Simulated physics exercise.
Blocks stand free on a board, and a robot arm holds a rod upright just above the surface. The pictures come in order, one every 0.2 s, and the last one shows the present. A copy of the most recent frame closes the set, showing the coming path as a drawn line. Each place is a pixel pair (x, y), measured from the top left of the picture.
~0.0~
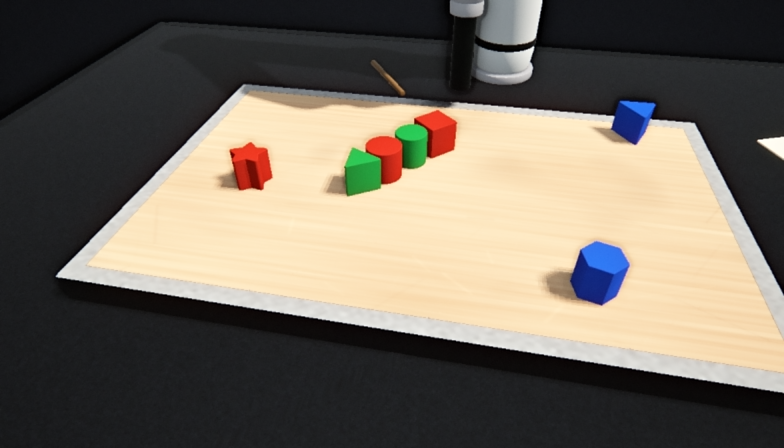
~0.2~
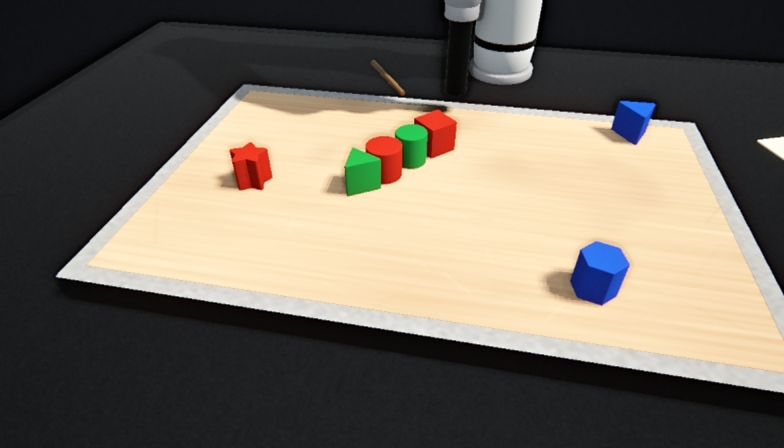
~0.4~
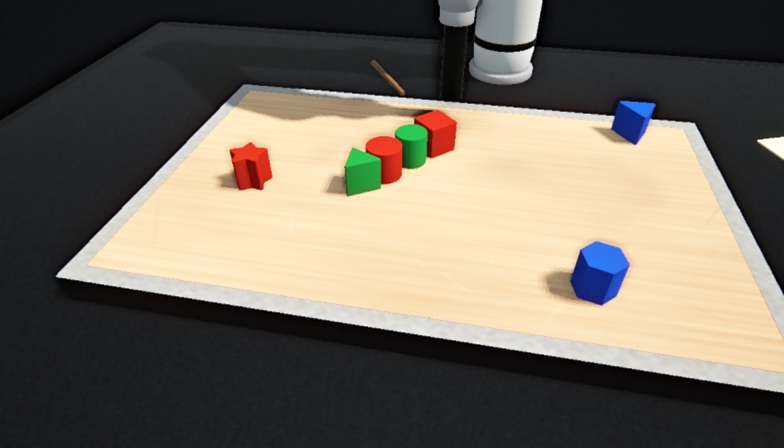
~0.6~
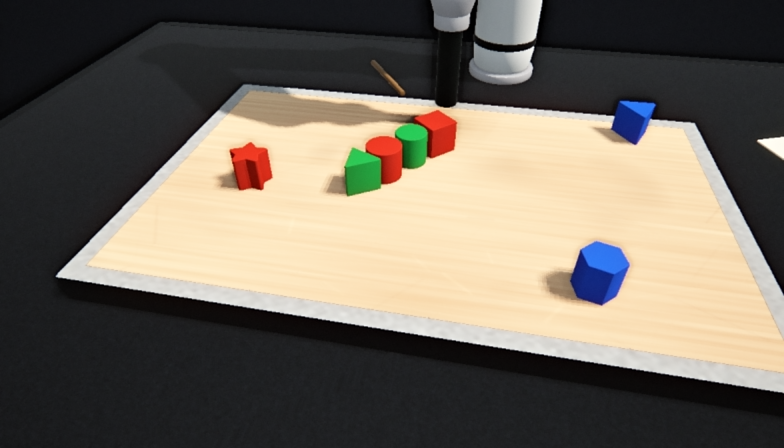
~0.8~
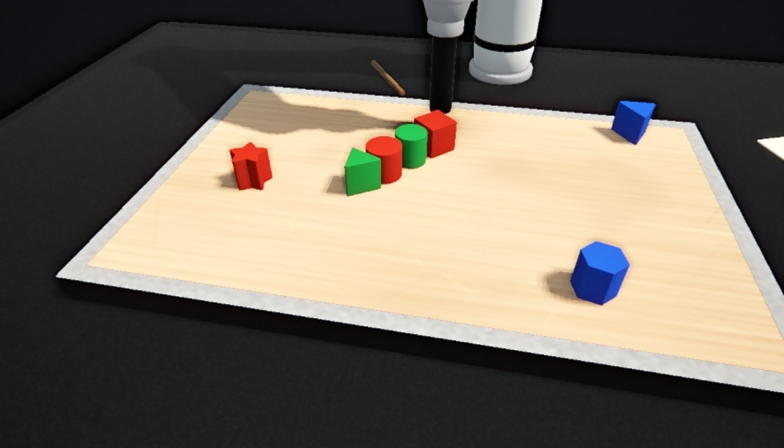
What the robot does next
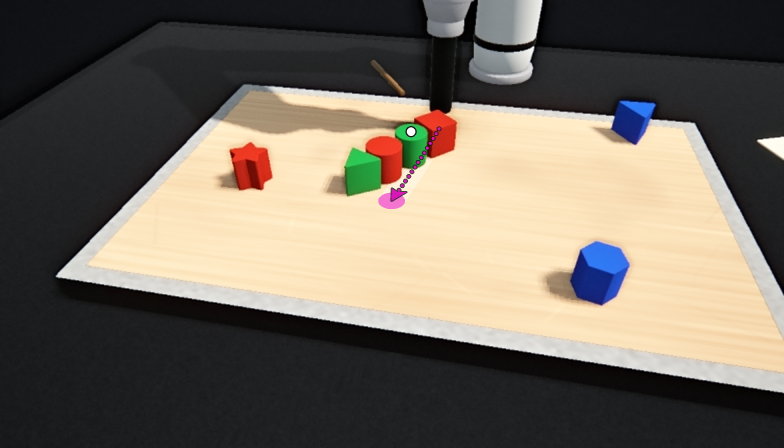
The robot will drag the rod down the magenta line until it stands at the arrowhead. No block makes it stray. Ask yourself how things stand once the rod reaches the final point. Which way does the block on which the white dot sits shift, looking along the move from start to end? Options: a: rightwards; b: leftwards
The one that fits is b, leftwards.
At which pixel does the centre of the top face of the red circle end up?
In the picture, that point is around (369, 151).
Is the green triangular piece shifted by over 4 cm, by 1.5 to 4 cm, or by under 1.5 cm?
Its final spot will lie 1.5 to 4 cm from the current one.
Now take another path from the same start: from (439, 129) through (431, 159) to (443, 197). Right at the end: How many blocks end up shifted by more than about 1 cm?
Counting only shifts above 1 cm, I get three or more blocks.
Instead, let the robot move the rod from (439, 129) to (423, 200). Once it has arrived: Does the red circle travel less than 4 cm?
Yes, it checks out.
The drawn path runs straight from (439, 129) to (392, 201); the dot is on the green circle.
The first path, step by step. One third of the way, rod (427, 130); green triangular piece (349, 161); red circle (372, 149); green circle (408, 146); red square block (442, 137), turned 50° anticlockwise.
Two thirds of the way, rod (411, 154); green triangular piece (345, 162); red circle (369, 151); green circle (401, 161); red square block (444, 148), turned 115° anticlockwise.
At the end, rod (391, 180); green triangular piece (345, 162); red circle (369, 151); green circle (384, 189); red square block (443, 148), turned 115° anticlockwise.
